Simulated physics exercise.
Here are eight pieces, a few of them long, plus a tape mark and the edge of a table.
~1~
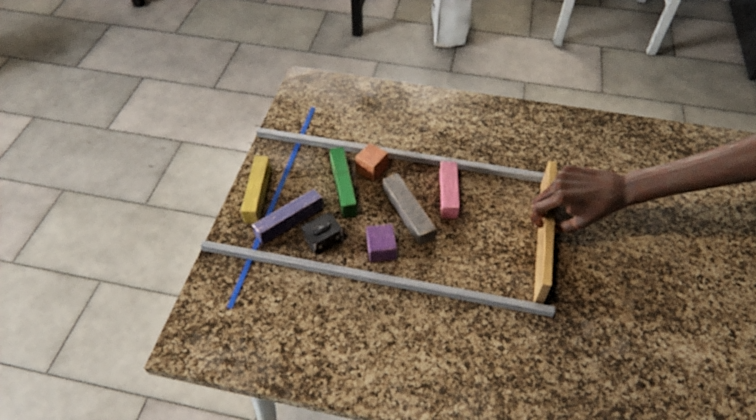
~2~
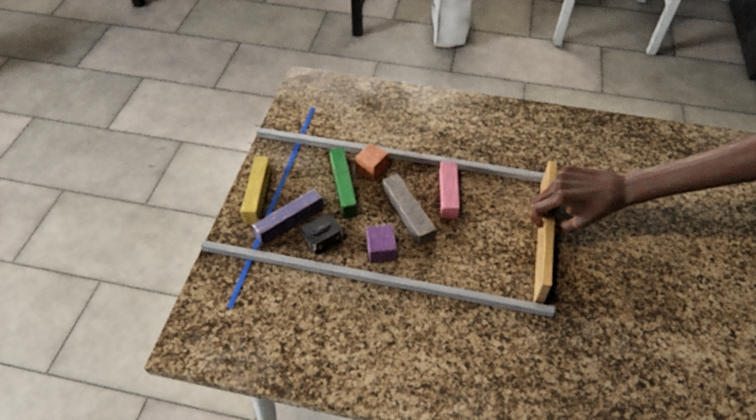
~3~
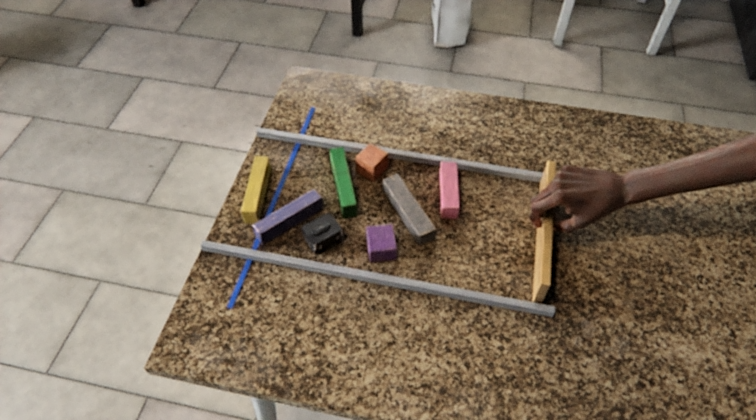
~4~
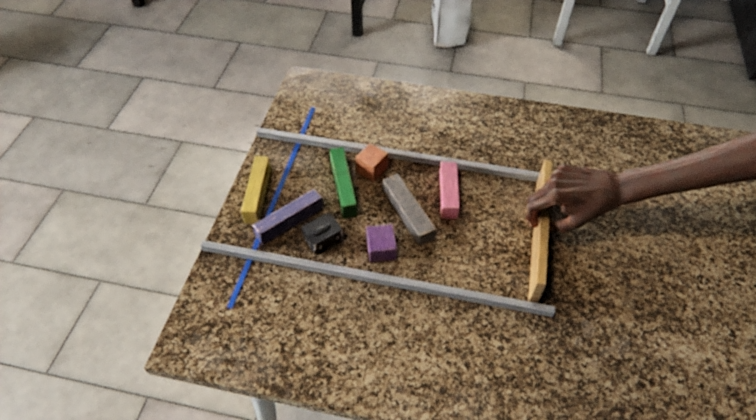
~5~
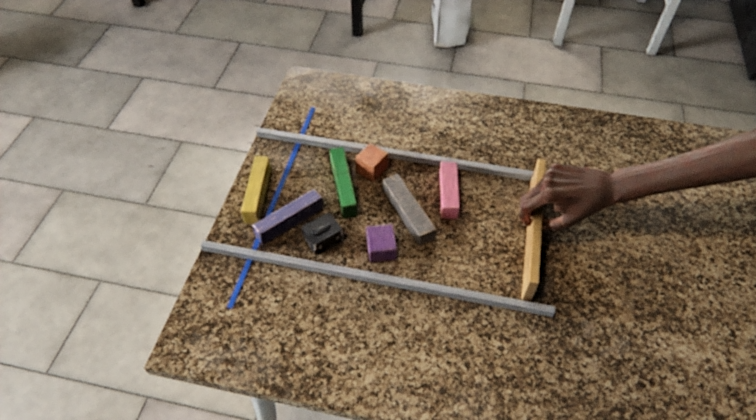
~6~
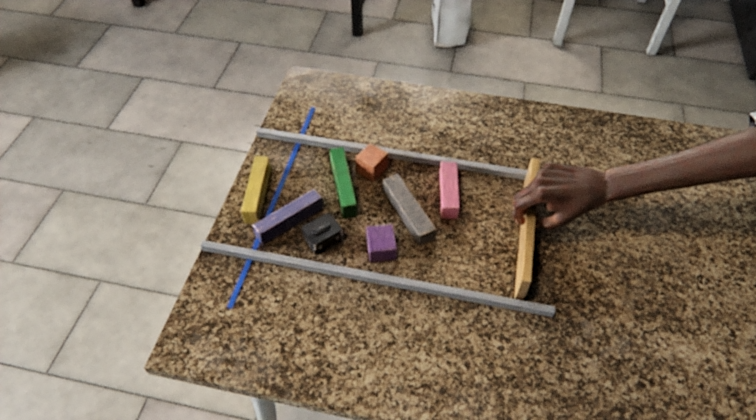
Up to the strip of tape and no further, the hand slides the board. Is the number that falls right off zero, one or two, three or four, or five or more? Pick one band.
It is one or two.
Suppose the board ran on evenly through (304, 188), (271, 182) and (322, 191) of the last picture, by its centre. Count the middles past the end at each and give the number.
Per position: 0 / 3 / 0.
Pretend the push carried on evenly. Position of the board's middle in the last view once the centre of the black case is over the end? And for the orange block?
The middle is at (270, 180) when it's the black case, and at (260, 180) when it's the orange block.
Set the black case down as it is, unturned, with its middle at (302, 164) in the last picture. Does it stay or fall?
It drops down.
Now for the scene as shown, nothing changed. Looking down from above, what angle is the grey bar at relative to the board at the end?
I'd estimate about 15 degrees.
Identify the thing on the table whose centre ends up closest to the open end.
Answer: The green stick.
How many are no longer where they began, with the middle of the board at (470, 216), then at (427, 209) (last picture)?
0 and 2.
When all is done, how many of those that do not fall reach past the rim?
The count is 2.
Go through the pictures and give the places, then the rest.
Yellow bar (257, 189); blue bar (289, 216); black case (322, 234); board (546, 229); tape (277, 194), in the first frame.
Blue bar (289, 216); board (546, 229), in the second frame.
Black case (322, 235); purple block (381, 243), in the third frame.
Yellow bar (257, 189); grey bar (408, 209), in the fourth frame.
Blue bar (289, 216); pink bar (449, 190), in the fifth frame.
Yellow bar (257, 189); blue bar (289, 216); black case (322, 235); board (528, 226); tape (277, 194), in the sixth frame.
A little later, none off yet; yellow bar at rest near (257, 189); blue bar at rest near (289, 216); black case at rest near (322, 235).
When it is over, the number that fall off is one or two; down, blue bar and yellow bar.
